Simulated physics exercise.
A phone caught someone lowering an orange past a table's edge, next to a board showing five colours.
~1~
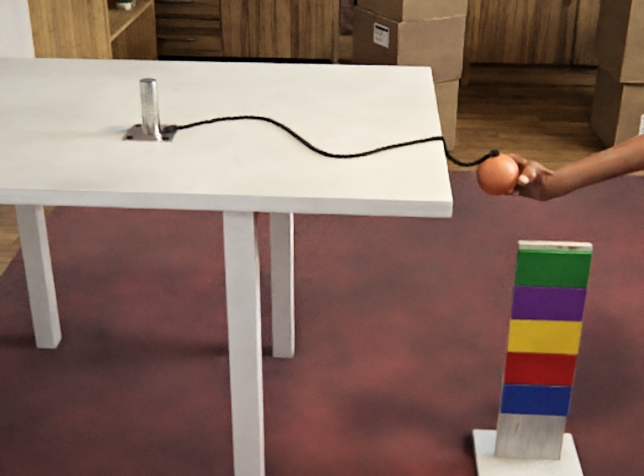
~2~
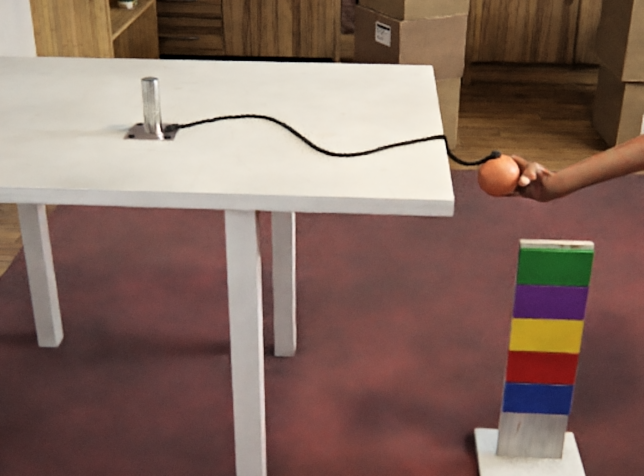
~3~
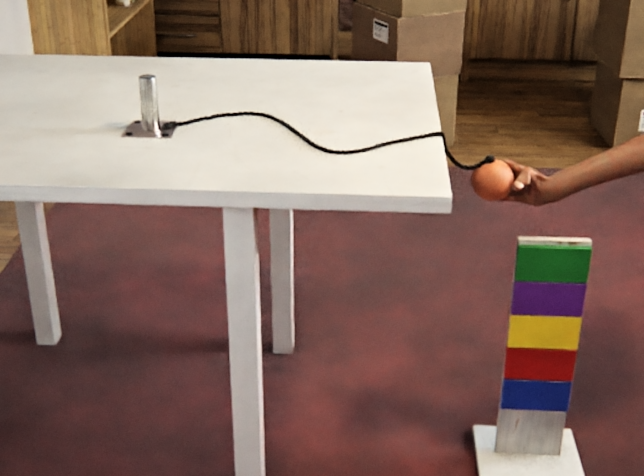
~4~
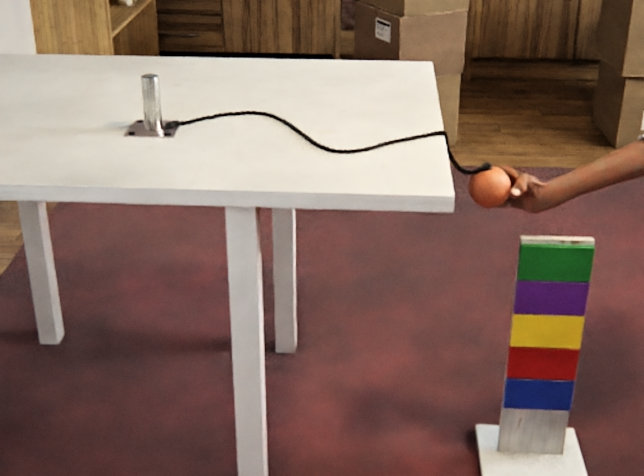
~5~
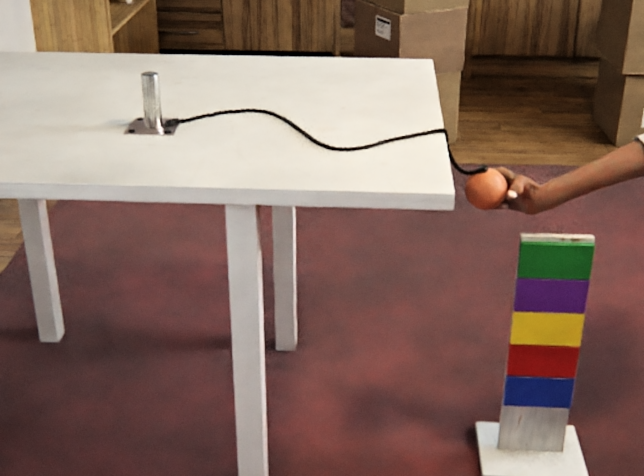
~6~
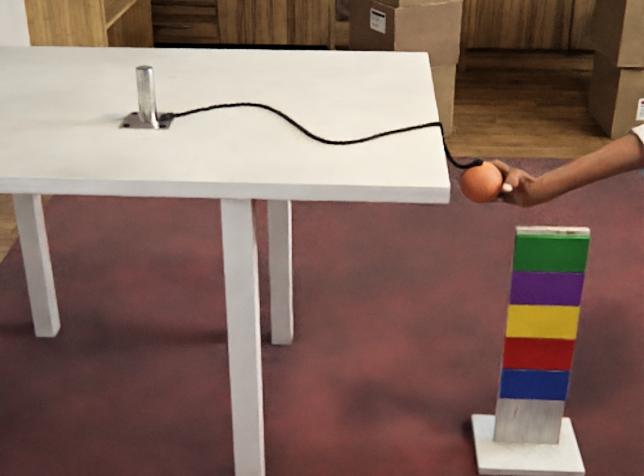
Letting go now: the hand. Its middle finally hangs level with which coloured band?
With the purple band.
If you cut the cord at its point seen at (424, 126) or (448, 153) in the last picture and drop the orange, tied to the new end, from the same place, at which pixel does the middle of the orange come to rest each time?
Case by case: (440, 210), then (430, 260).
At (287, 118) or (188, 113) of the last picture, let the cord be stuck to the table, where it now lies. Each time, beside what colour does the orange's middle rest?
In order: Green; purple.
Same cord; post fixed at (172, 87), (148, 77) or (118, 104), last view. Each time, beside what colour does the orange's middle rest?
Purple, green, green.
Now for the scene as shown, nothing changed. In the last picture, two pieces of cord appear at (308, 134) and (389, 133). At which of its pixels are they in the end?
Well, the first one sits at (373, 117), and the second one sits at (439, 148).
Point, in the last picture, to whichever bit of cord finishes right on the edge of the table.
Look near (367, 140).
Soon after, orange near (461, 280); level with purple.
Then, orange near (392, 276); level with purple.
Further on, orange near (431, 283); level with purple.
At rest, orange near (438, 279); level with purple. The cord holds its middle at purple.
